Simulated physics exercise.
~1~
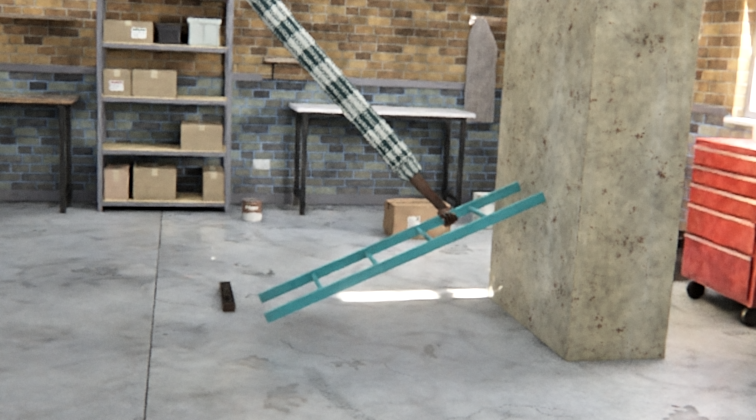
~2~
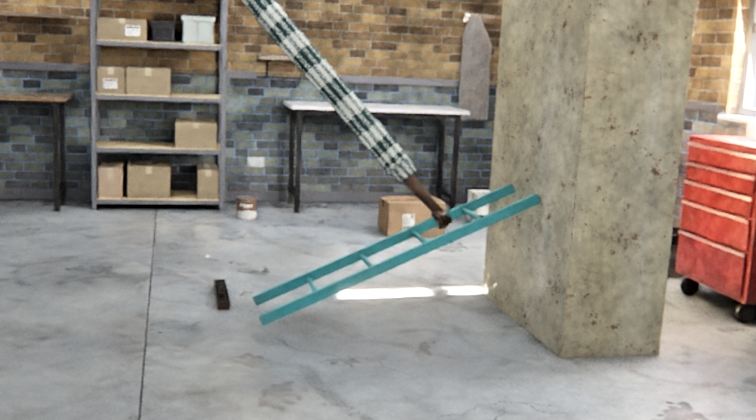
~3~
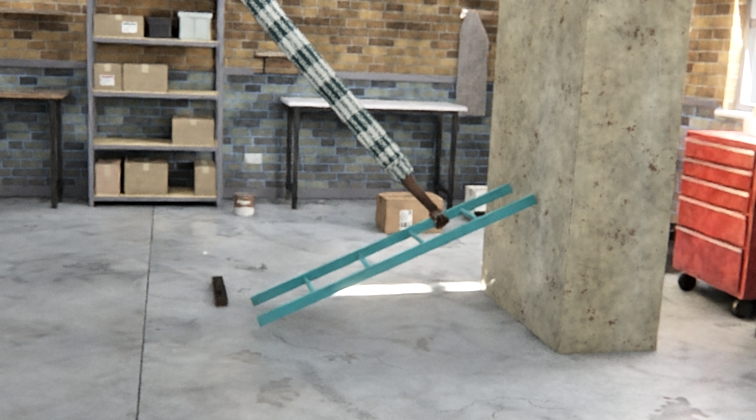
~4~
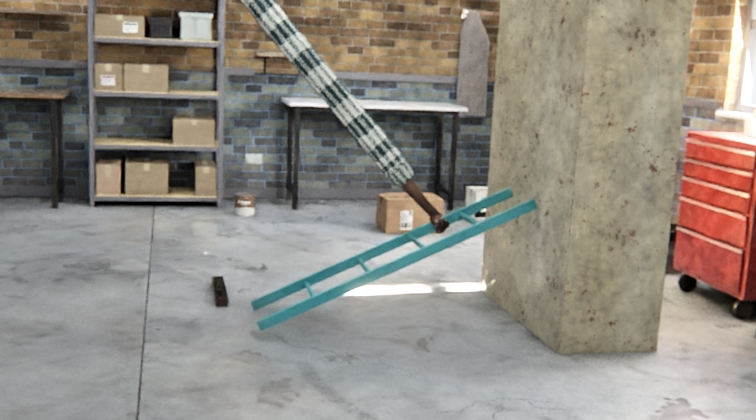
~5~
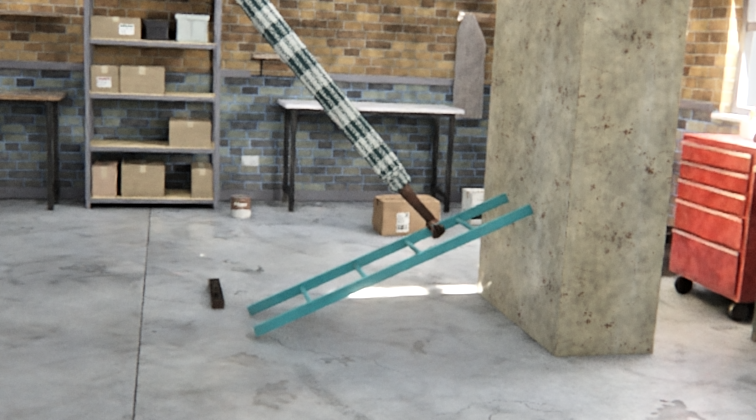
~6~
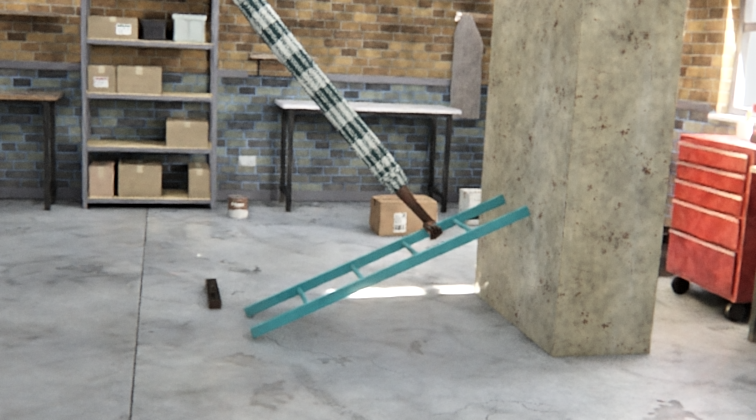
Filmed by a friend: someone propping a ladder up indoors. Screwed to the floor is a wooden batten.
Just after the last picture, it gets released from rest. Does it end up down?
Yes, it ends up down.
Then, 0.28 s past the last view, turquoise ladder leaning 11° off how it started near (376, 287).
Then, 0.44 s past the last view, turquoise ladder leaning 25° off how it started near (370, 312).
Finally, the turquoise ladder gives way at the feet, near (368, 320).
